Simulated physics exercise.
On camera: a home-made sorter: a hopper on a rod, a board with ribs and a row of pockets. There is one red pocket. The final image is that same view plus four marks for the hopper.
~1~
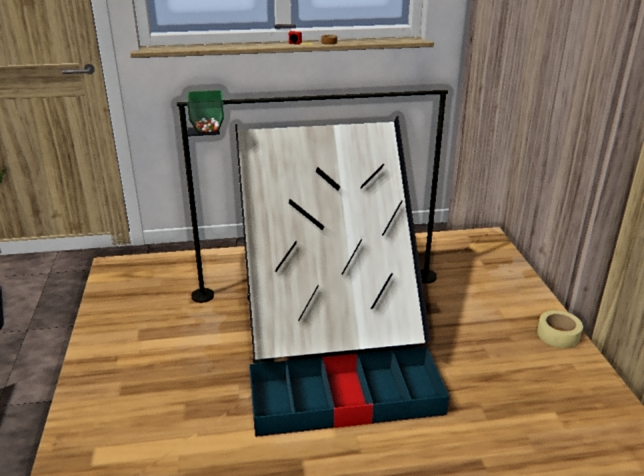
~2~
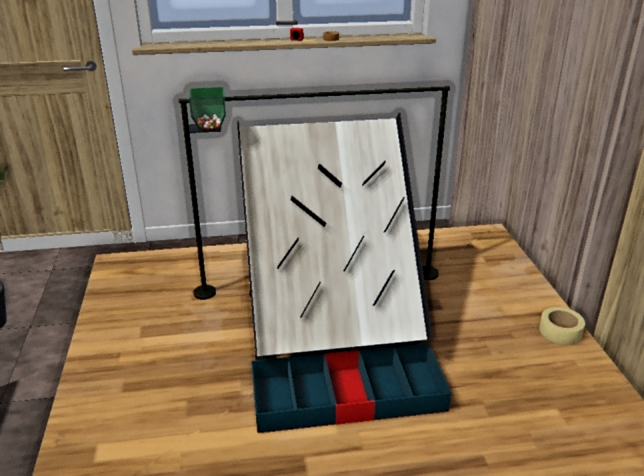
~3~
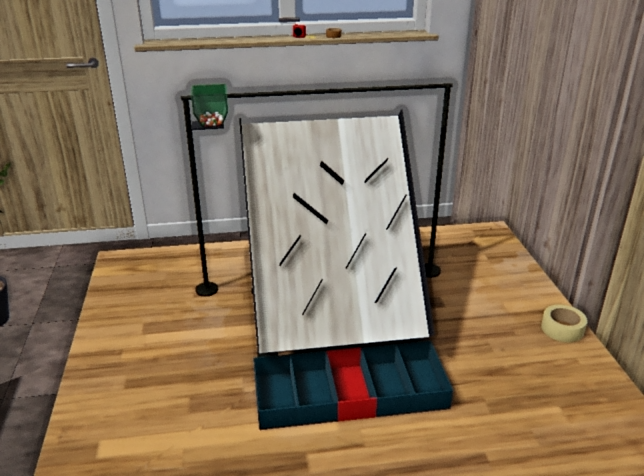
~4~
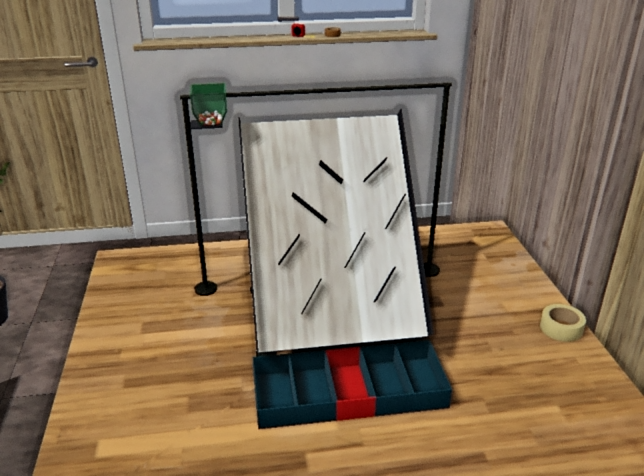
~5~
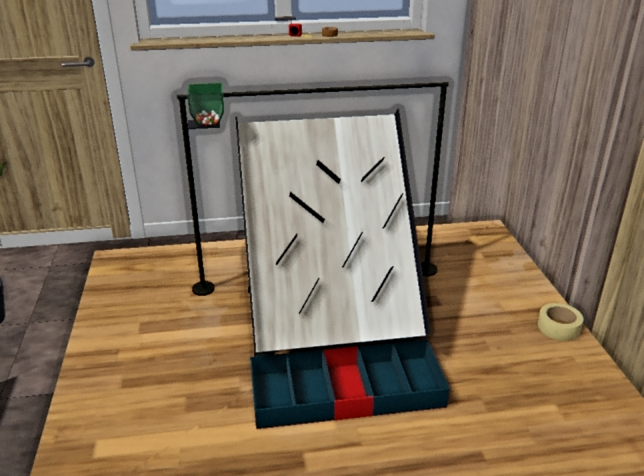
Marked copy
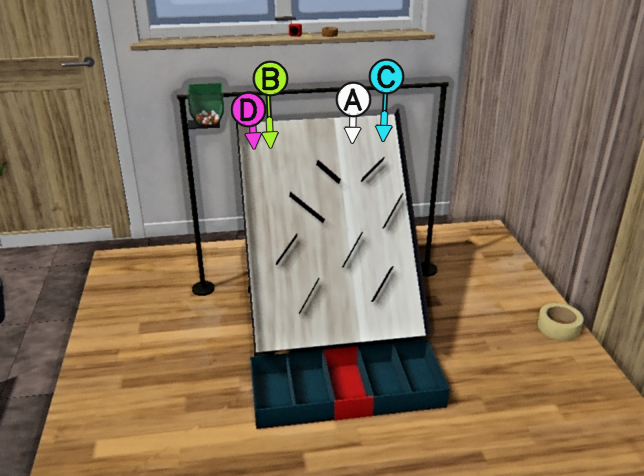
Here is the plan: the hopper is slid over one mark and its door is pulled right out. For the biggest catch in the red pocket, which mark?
Mark C.
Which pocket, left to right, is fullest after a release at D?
The first from the left.
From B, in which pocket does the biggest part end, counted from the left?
The first.
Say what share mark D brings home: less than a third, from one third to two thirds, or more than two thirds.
Mark D gives less than a third.
On the marked copy, mark A meets the board at (352, 137); mark B meets the board at (270, 142); mark C meets the board at (383, 135); mark D meets the board at (253, 143).
With A, a small part in the red pocket, about half in other pockets, about a third outside the box.
With B, a stray few in the red pocket, about two thirds in other pockets, about a quarter outside the box.
With C, about a third in the red pocket, about a third in other pockets, about a third outside the box.
With D, none in the red pocket, most in other pockets, about a quarter outside the box.
